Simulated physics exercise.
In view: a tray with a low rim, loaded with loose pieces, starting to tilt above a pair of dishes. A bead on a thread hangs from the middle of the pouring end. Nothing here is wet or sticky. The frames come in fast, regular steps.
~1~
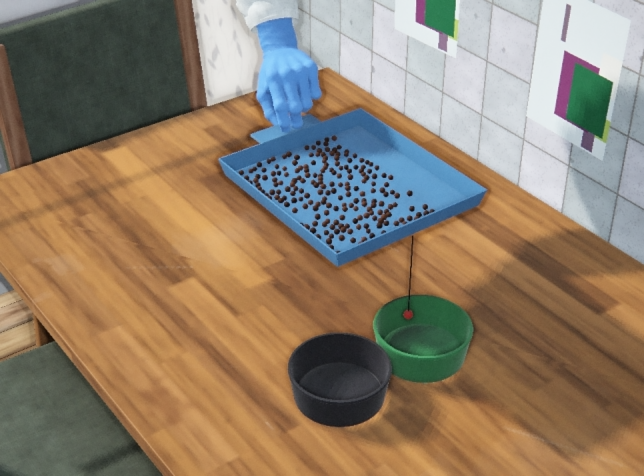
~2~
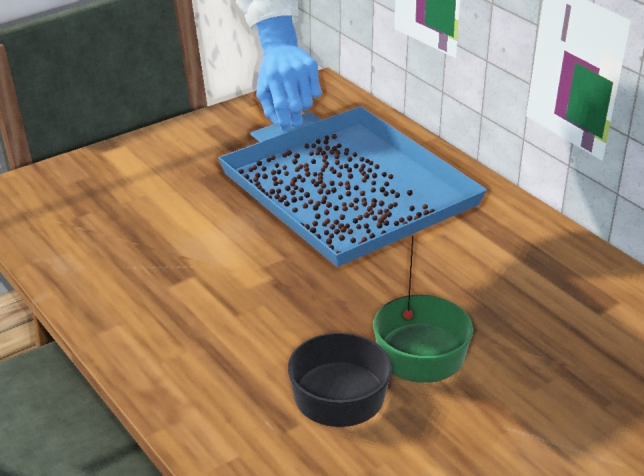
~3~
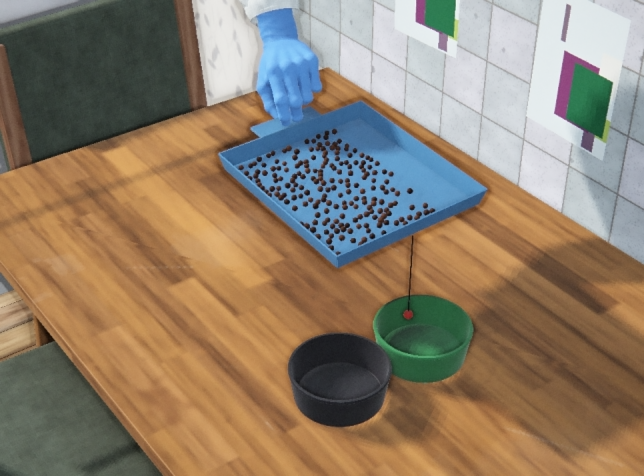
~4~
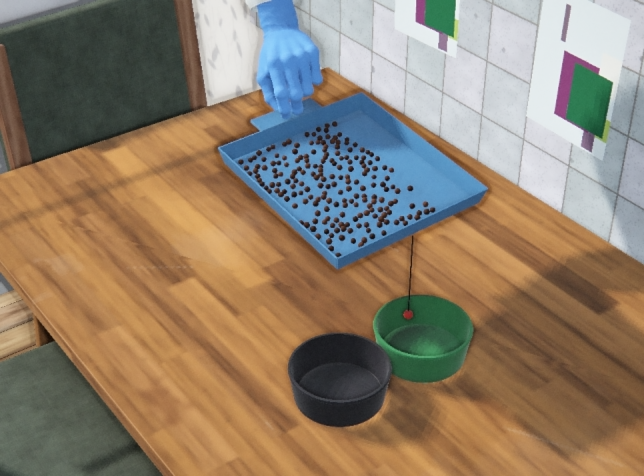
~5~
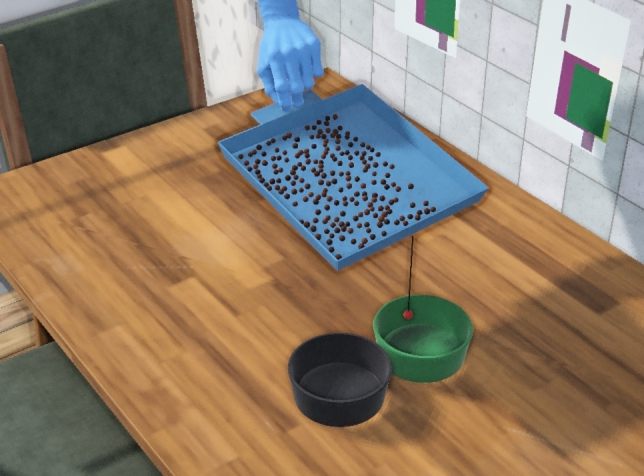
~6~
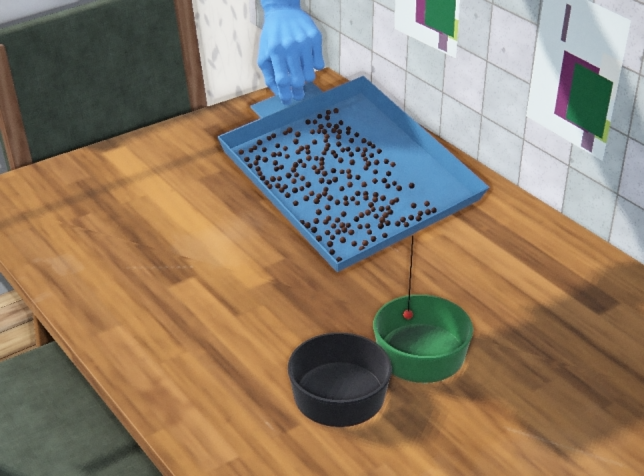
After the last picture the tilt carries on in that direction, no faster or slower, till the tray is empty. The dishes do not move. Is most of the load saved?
Together they catch the larger part.
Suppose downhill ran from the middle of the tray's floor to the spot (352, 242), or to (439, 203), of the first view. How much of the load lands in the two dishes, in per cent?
Near 100 % and 0 %.
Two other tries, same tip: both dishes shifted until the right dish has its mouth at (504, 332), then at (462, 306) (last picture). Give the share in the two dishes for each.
In turn 10 and 50 in a hundred.
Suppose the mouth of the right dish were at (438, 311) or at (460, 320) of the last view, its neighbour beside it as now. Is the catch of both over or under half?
One: More than half. Two: More than half.
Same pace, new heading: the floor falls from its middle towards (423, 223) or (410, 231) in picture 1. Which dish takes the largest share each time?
In turn: The right dish; the dish on the right.
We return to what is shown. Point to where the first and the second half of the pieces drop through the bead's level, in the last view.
At about (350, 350), then at (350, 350).
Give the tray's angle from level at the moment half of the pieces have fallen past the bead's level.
At about 90°.
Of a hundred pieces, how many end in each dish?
About: Left dish 100, right dish 0 per cent.
Just after the last frame, tray tipped steeply; every one on the tray.
A moment on, tray tipped right over; roughly a third on the tray; roughly a third in the left dish; just a few outside both; roughly a quarter in the air.
Further on, tray tipped past a quarter turn; almost all in the left dish; just a few outside both.
When it is over, tray tipped past a quarter turn; almost all in the left dish; not one in the right dish; just a few outside both.
